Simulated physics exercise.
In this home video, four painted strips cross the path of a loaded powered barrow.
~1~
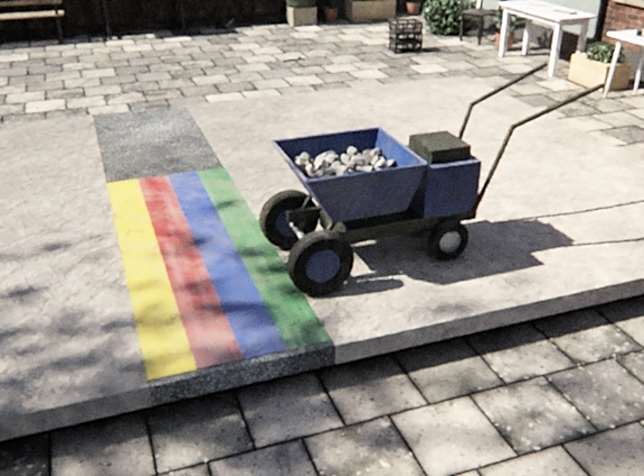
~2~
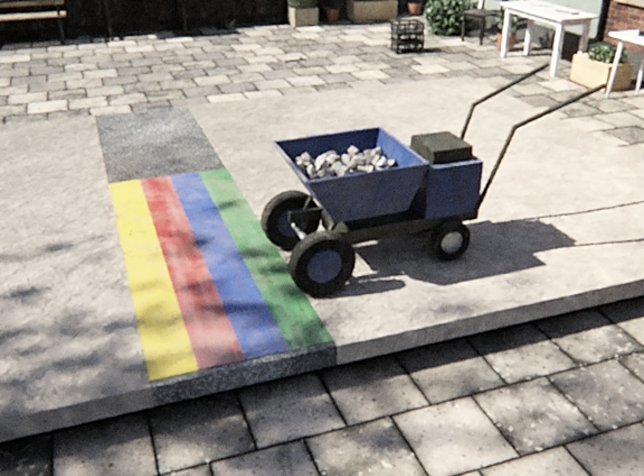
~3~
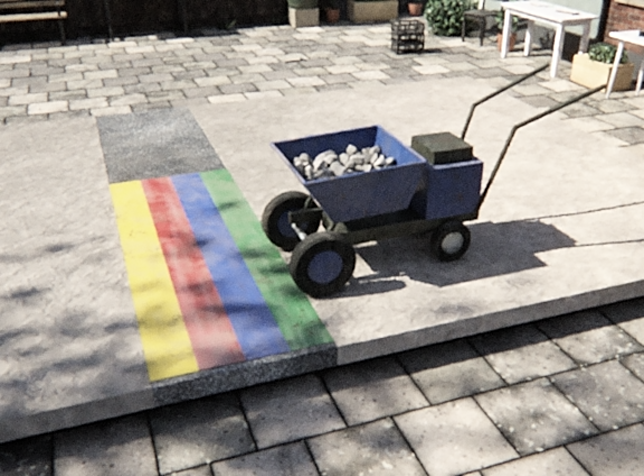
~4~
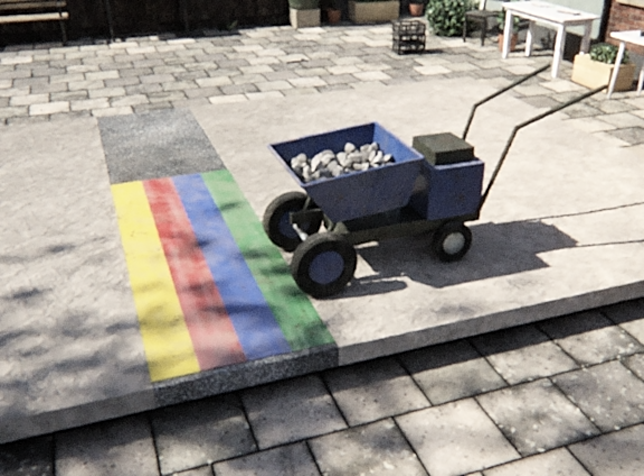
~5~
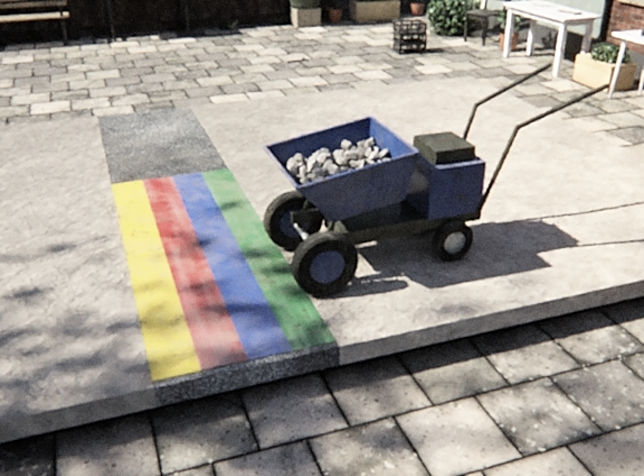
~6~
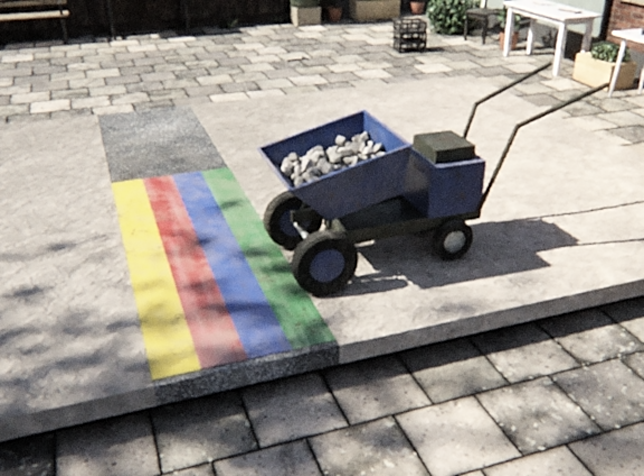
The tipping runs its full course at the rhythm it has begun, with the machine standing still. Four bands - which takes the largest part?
Largest part: The red band.
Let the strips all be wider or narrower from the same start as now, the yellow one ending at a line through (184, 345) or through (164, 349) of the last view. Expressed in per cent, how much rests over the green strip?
First some 0, then 0 per cent.
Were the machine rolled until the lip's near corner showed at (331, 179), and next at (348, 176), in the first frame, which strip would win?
Blue, then the blue one.
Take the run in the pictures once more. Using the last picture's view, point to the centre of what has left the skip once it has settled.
Around (193, 285), give or take.
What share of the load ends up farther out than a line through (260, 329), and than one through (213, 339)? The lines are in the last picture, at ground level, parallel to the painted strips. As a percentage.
Respectively 80 and 50 %.
Just after the last frame, skip tipped steeply; every one in the skip.
A moment on, skip tipped steeply; almost all in the skip; just a few over the blue strip; just a few over the red strip.
Further on, skip tipped right over; roughly half in the skip; just a few over the blue strip; roughly a third over the red strip; roughly a quarter over the yellow strip; just a few falling; about a tenth off the paint.
When it is over, skip tipped right over; about a tenth in the skip; just a few over the green strip; roughly a quarter over the blue strip; roughly a third over the red strip; roughly a quarter over the yellow strip; about a tenth off the paint.
